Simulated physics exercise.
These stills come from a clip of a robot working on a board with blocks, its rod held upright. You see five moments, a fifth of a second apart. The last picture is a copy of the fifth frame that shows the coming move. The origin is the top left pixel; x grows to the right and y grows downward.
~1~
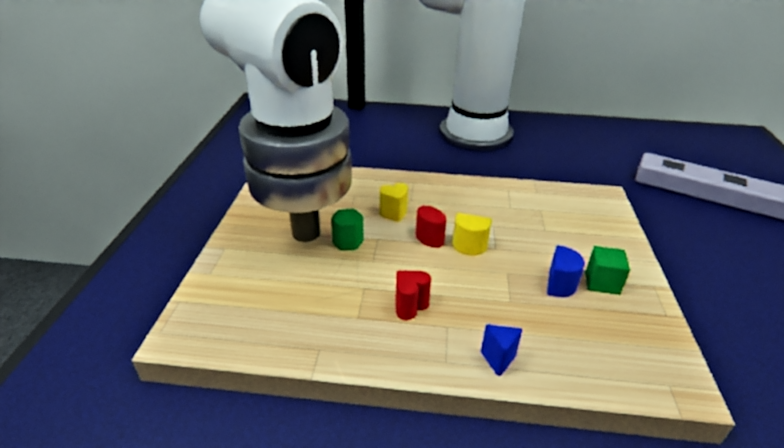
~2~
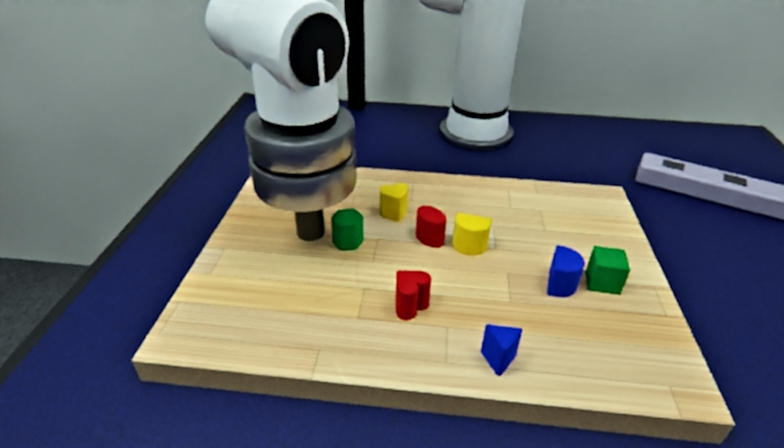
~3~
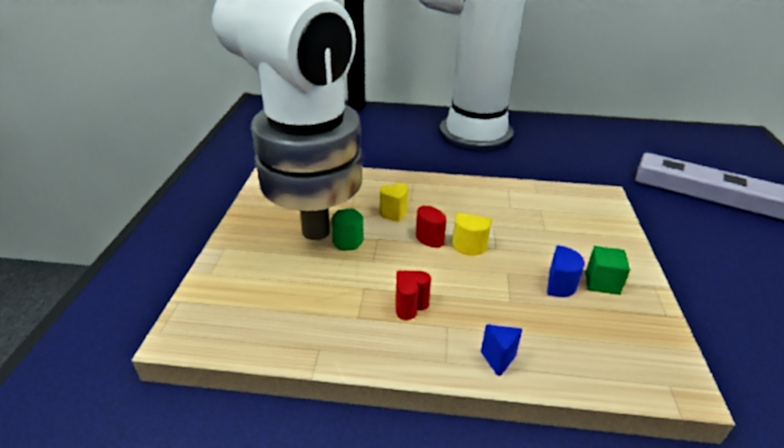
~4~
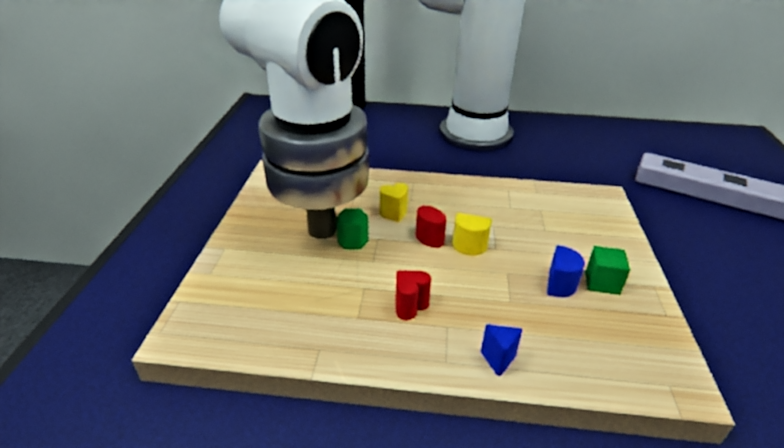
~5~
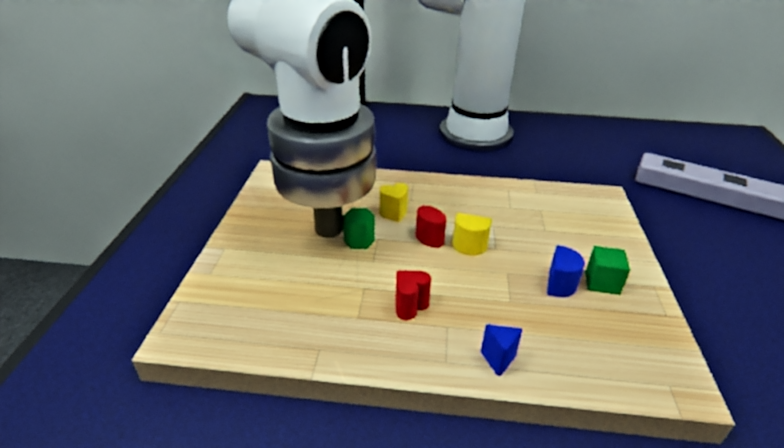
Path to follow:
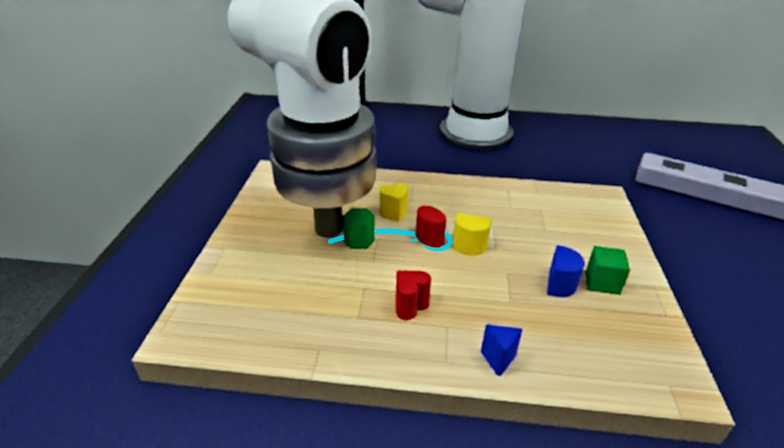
A robot arm with a dark rod moves slightly right across a wooden board, meets the green hexagonal block and nudges it a short way right, while the red, yellow, blue and other green blocks stay still.
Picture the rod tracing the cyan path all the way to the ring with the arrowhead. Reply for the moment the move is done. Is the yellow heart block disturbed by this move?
Left where it is.
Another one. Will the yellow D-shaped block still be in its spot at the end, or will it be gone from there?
At the moment the path ends, the yellow D-shaped block no longer stands where it did.
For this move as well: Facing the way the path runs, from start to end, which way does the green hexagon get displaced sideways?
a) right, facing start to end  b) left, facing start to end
The one that fits is a, right, facing start to end.
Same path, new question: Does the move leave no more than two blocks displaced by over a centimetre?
In short: No.
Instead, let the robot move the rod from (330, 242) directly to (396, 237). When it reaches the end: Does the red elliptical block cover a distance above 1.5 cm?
Short answer: Yes.
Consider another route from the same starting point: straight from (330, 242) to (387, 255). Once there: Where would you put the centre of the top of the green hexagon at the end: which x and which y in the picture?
At roughly (401, 214).
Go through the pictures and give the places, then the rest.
The first frame shows tip of the rod at (306, 234), middles of tops, green hexagon at (347, 216), yellow heart block at (395, 189), red elliptical block at (432, 213), yellow D-shaped block at (473, 221).
The second frame shows rod at (311, 233), nothing pushed.
The third frame shows rod at (316, 232), nothing pushed.
The fourth frame shows rod at (322, 231), green hexagon at (352, 216).
The fifth frame shows rod at (329, 230), green hexagon at (359, 215), yellow heart block at (395, 189), red elliptical block at (432, 213), yellow D-shaped block at (473, 221).
The line goes from (330, 242) by way of (365, 233) and (401, 232) to (437, 240).
On the path given first. One third of the way, rod at (366, 221); green hexagon at (391, 215), turned 60° clockwise.
Two thirds of the way, rod at (402, 220); green hexagon at (421, 221), turned 75° clockwise; red elliptical block at (446, 214); yellow D-shaped block at (479, 222).
At the end, rod at (438, 228); green hexagon at (444, 234), turned 135° clockwise; yellow heart block unmoved; red elliptical block at (467, 219), turned 15° clockwise; yellow D-shaped block at (500, 227).
